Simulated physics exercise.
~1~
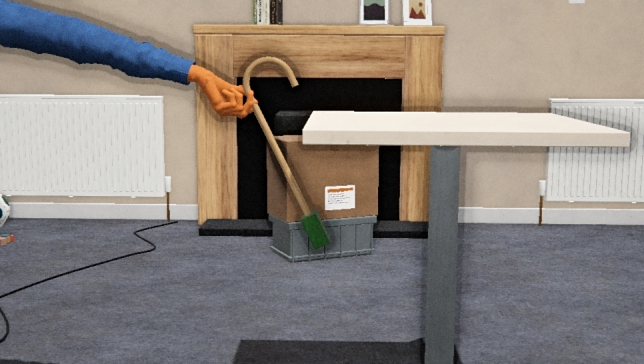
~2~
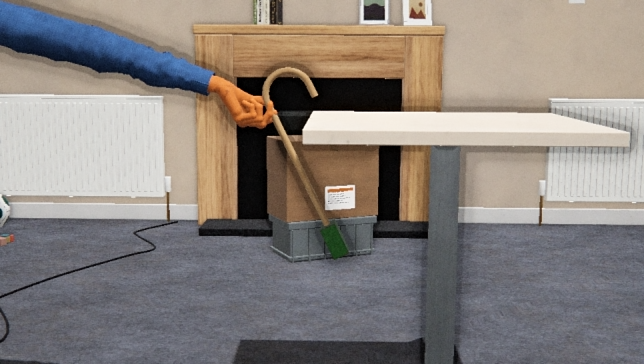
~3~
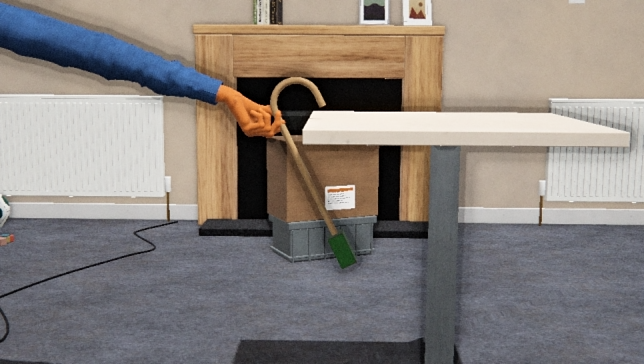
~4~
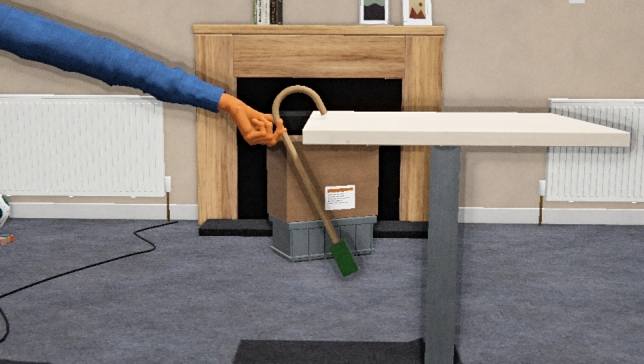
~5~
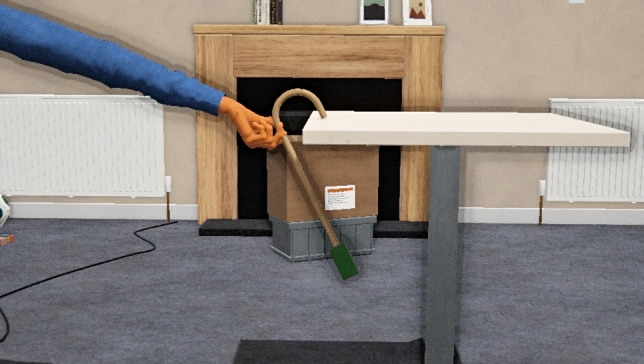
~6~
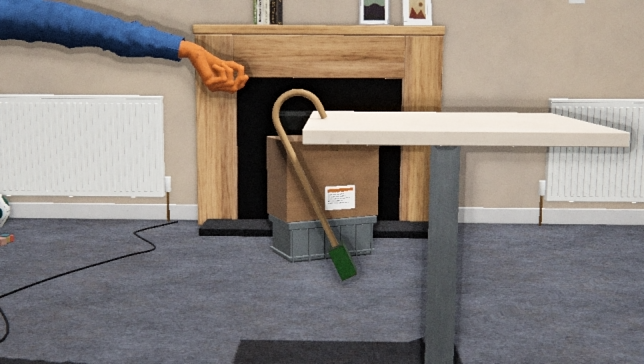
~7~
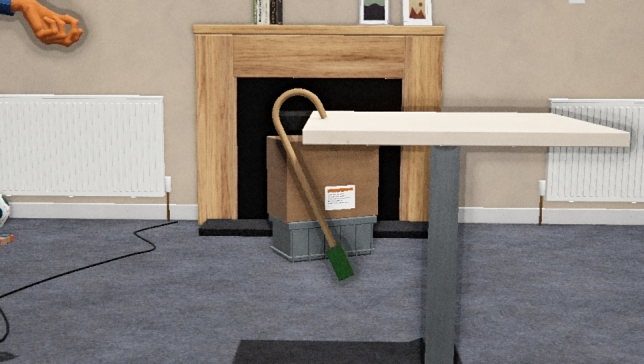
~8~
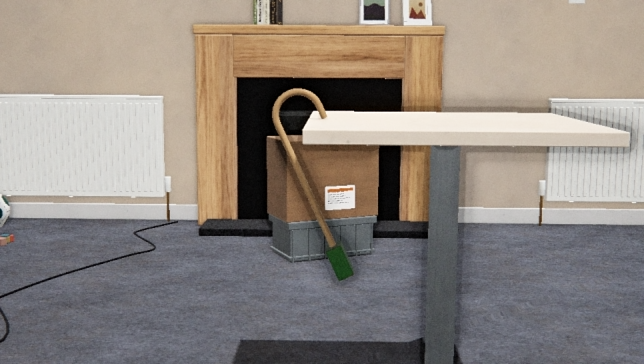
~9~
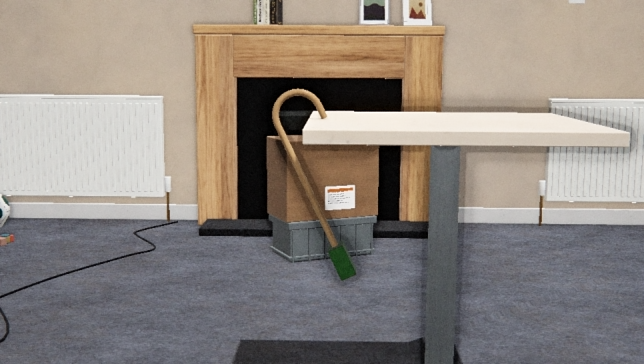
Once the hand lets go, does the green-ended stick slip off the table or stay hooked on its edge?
The green-ended stick stays hooked on the edge of the table after the hand withdraws.
